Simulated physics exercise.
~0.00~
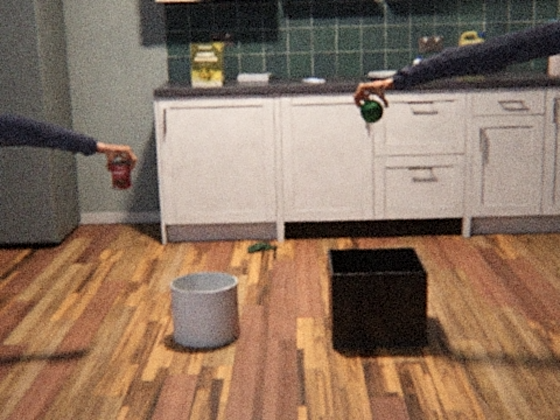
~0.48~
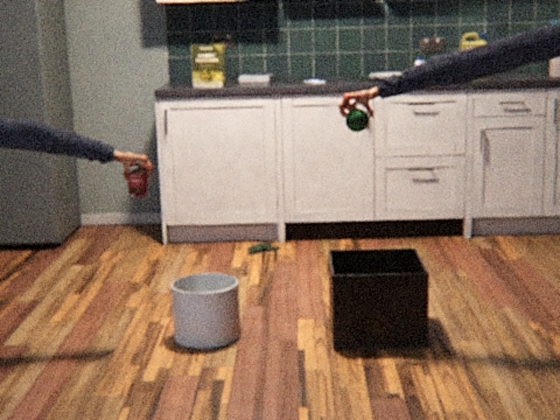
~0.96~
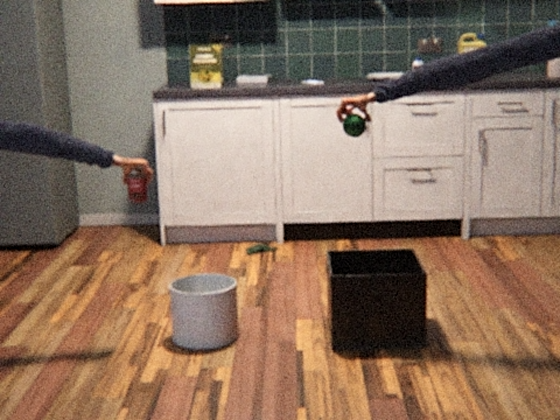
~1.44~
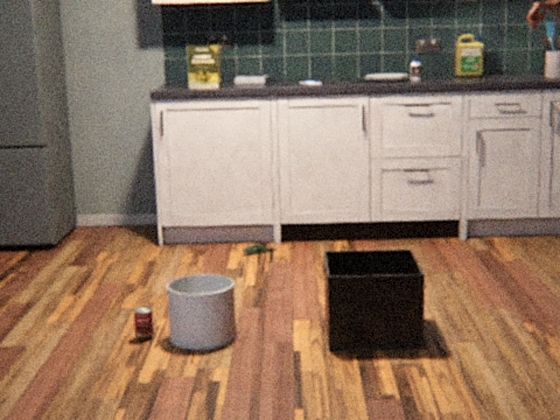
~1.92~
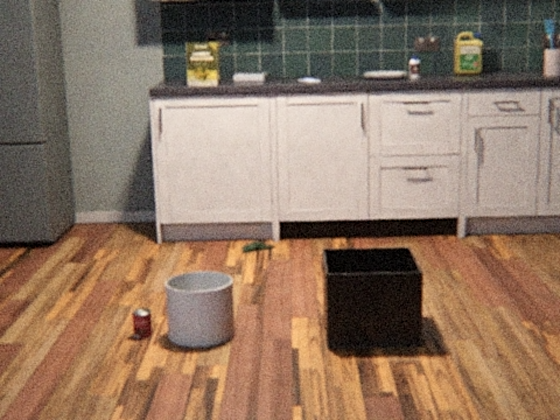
In a kitchen with a striped wooden floor, seen from the front by a slightly swaying camera, white cabinets stand beneath green tiles. A pale grey bucket sits on the left and a black square basket on the right. One arm reaches in from the left with a red tin, while another extends from the right holding a green ball. The hands shift inward and pause, then let go and withdraw. The tin ends upright on the floor just left of the bucket, missing it, while the ball lands inside the black basket, out of sight.
